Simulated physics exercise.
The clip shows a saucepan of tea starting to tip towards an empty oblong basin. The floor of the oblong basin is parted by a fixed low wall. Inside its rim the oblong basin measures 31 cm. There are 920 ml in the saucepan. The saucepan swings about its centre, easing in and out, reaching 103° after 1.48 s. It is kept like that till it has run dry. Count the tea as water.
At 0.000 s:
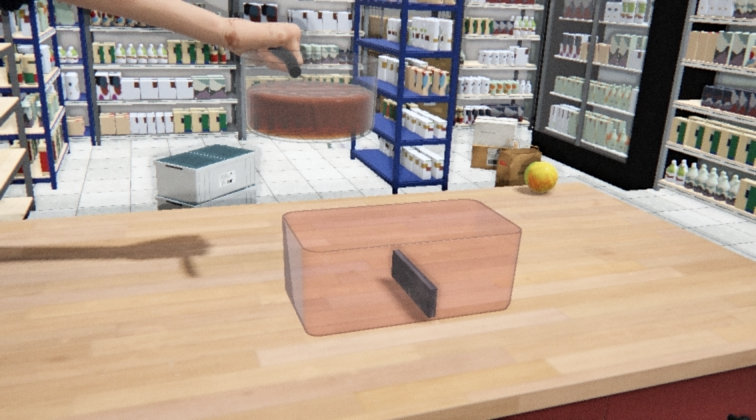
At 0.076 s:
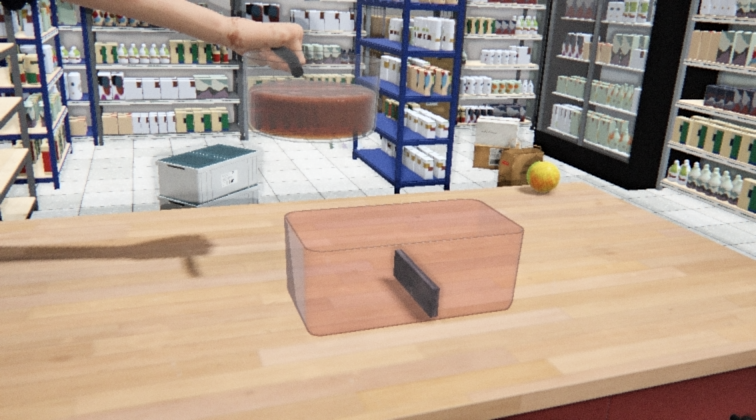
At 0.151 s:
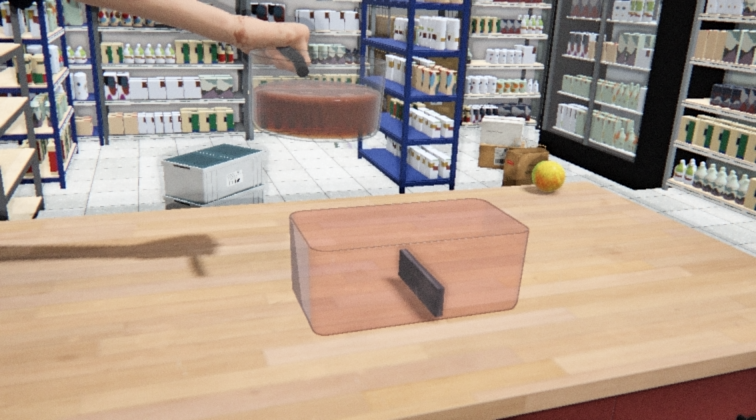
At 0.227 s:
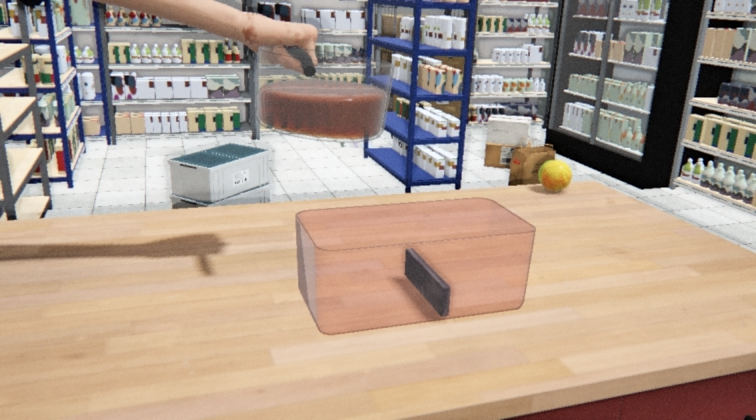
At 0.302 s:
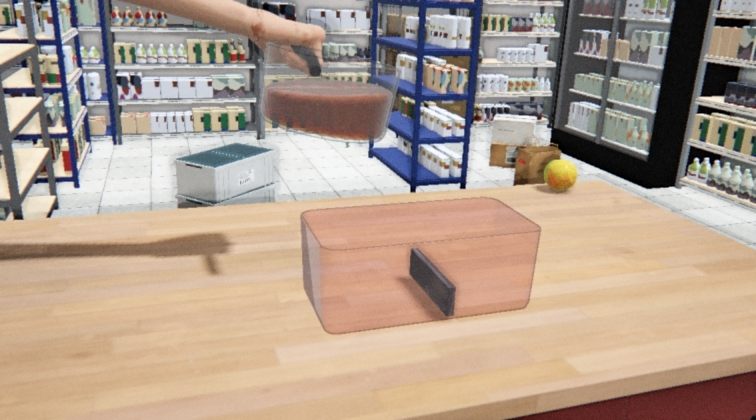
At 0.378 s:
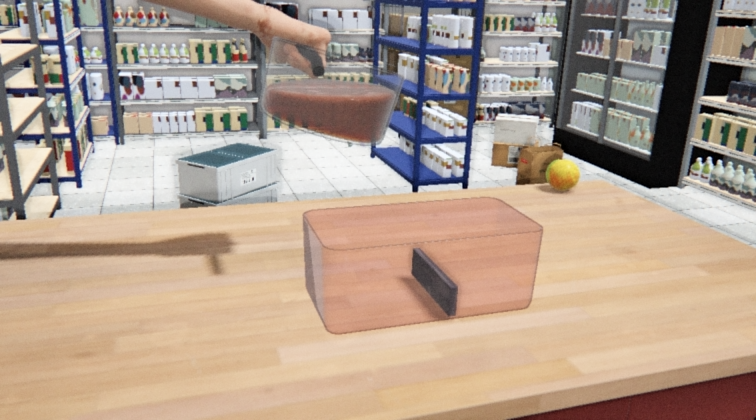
A bare arm reaches in from the upper left above a pale wooden counter in a shop lined with stocked shelves, seen from slightly above. Its hand holds a clear saucepan of reddish-brown tea by a dark grip, above a pinkish see-through oblong basin with a dark upright wall inside, a yellow-orange fruit behind. The saucepan tilts gradually down to the right while the view drifts slightly left.
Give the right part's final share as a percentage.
The far part has some 44 per cent.
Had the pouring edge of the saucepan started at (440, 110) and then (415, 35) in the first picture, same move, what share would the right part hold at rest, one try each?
First 85, then 85 per cent.
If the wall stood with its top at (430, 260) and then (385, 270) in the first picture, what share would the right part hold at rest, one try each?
First 15, then 85 per cent.
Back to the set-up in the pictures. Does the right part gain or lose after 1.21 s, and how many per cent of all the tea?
It goes up by about 1.
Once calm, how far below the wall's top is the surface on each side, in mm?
Some 24 mm on the left and 20 mm on the right.
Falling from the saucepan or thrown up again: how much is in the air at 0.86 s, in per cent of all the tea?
Near 26 in a hundred.
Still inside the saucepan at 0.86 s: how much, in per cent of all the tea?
About 70 per cent.
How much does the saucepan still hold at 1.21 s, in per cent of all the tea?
Near 18 in a hundred.
After 0.86 s the tilt is 64° and 70 per cent is still to pour, 3 is left of the wall and 1 right of it.
After 1.21 s the tilt is 95° and 18 per cent is still to pour, 24 is left of the wall and 42 right of it.
After 1.58 s the tilt is 103° and 1 per cent is still to pour, 52 is left of the wall and 43 right of it.
After 1.98 s the tilt is 103° and 0 per cent is still to pour, 55 is left of the wall and 44 right of it.
In the end 55 per cent lies left of the wall, 44 right of it and 1 outside.
